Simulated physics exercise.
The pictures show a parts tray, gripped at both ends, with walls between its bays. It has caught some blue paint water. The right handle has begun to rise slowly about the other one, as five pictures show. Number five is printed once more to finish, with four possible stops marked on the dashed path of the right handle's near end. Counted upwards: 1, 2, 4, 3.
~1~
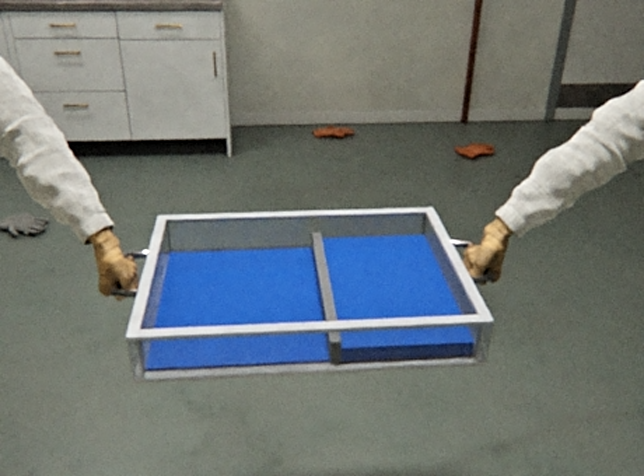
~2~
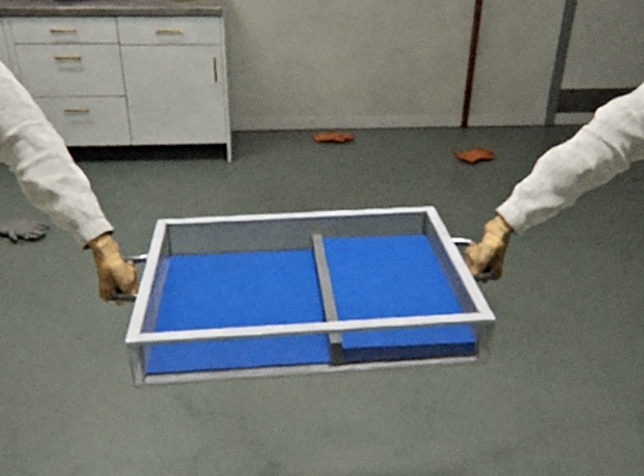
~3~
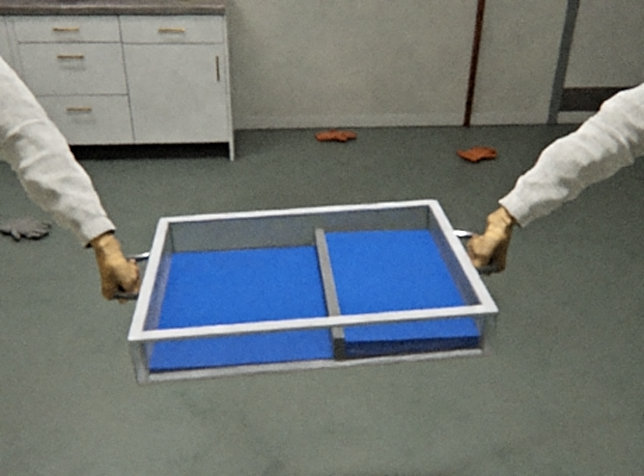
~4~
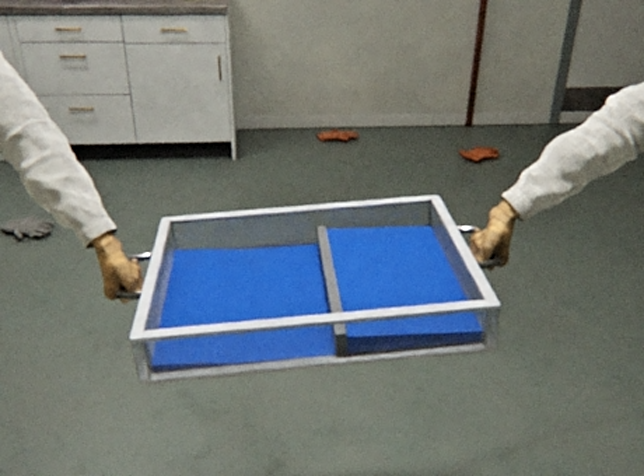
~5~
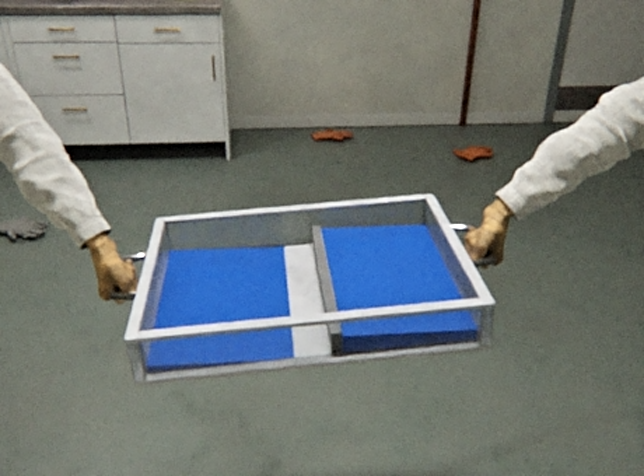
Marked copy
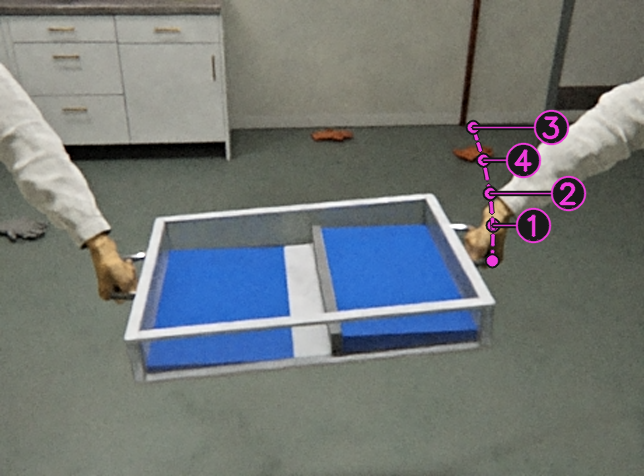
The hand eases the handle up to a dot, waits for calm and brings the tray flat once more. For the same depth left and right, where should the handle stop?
Stop 2.
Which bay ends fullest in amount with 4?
That is the left bay.
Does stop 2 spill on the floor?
No.
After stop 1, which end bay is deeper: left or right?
The right end bay.
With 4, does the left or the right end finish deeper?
The left end bay.
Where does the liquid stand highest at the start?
That is the right bay.
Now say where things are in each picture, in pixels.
In the first frame, the tray is level; deepest in the right bay, at (386, 284), shallowest in the left; right handle at (480, 260).
The second frame shows tipped about 1° down to the left; no wall is crossed; right handle at (481, 259).
The third frame shows tipped about 2° down to the left; no wall is crossed; right handle at (484, 251).
The fourth frame shows tipped about 4° down to the left; no wall is crossed; right handle at (487, 245).
The fifth frame shows tipped about 4° down to the left; deepest in the right bay, at (387, 273), shallowest in the left; right handle at (481, 244).
In magenta, 1 at (493, 225); 2 at (490, 193); 3 at (473, 127); 4 at (483, 160).
Choosing 1, the right end bay stands much deeper than the other; nothing spills.
Choosing 2, the two end bays stand about equally deep; nothing spills.
Choosing 3, the left end bay stands much deeper than the other; nothing spills.
Choosing 4, the left end bay stands a little deeper than the other; nothing spills.
